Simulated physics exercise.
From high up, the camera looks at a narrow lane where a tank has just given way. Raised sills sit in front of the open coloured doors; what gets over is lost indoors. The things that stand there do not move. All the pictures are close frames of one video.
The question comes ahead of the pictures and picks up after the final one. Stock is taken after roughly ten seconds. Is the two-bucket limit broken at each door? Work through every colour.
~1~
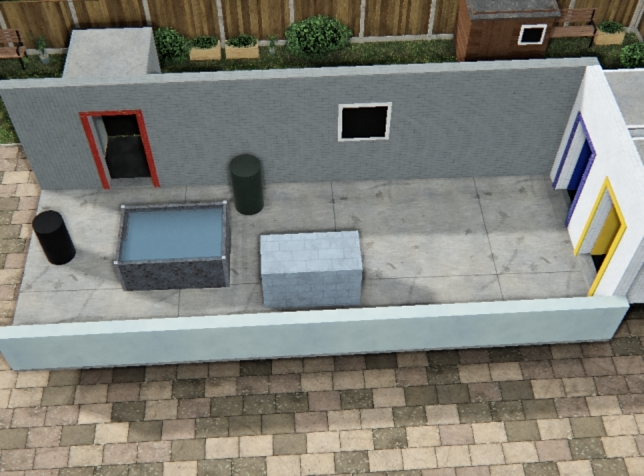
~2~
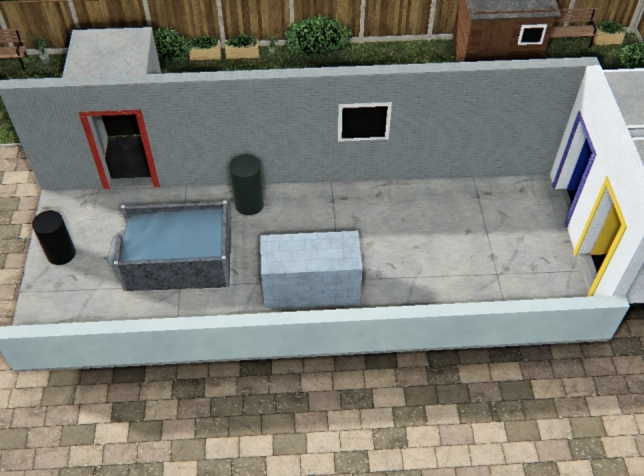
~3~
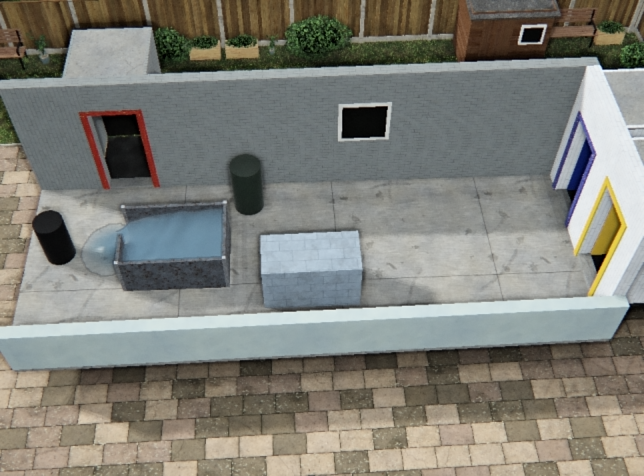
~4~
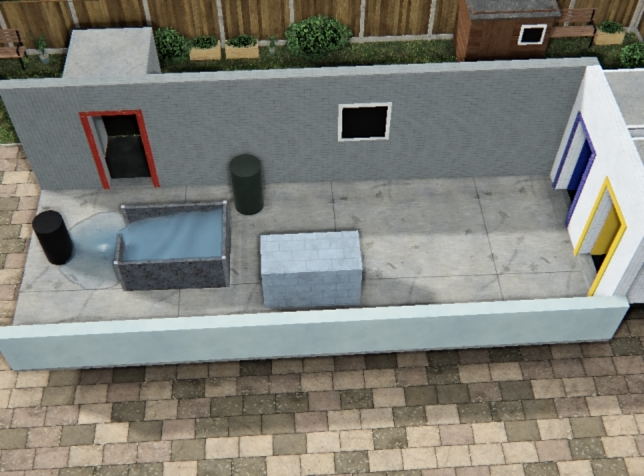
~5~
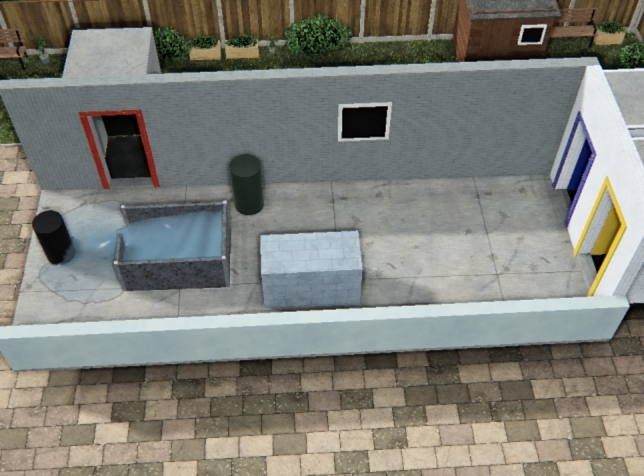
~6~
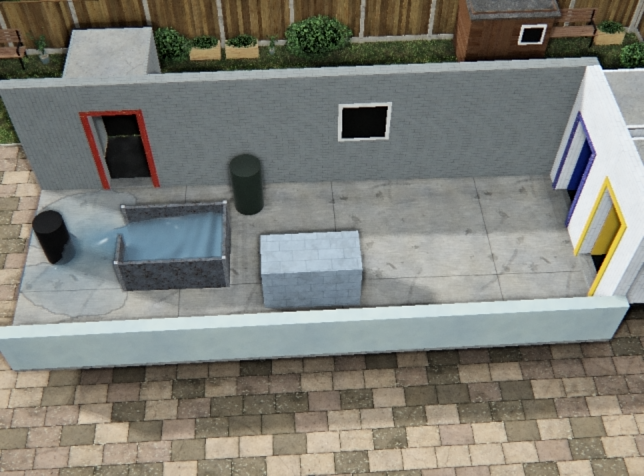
The yellow door counts as not over, the blue door counts as not over, the red door counts as not over.
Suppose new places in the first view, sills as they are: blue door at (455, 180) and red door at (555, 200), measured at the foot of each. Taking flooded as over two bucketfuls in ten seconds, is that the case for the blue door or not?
Put simply, the blue door stays beneath the mark.
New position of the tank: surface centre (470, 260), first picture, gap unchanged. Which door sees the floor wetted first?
The door in question is the red one.
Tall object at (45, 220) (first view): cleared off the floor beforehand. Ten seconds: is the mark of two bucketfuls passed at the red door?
The red door falls short.
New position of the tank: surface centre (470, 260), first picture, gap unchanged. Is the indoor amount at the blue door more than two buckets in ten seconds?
Result - blue overshoots.
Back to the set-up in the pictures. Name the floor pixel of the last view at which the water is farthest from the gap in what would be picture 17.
Close to (23, 345), I think.
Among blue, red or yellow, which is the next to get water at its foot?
The red-painted one.
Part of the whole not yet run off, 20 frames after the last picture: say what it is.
62 %.
A moment on, water covers 15 % of the floor; the yellow door not reached, the blue door not reached, the red door wet at the sill, nothing in.
Next, water covers 15 % of the floor; the yellow door not reached, the blue door not reached, the red door under two buckets in.
Then, water covers 25 % of the floor; the yellow door not reached, the blue door not reached, the red door under two buckets in.
Later, water covers 30 % of the floor; the yellow door not reached, the blue door not reached, the red door under two buckets in.
In the end, water covers 40 % of the floor; the yellow door not reached, the blue door not reached, the red door under two buckets in.
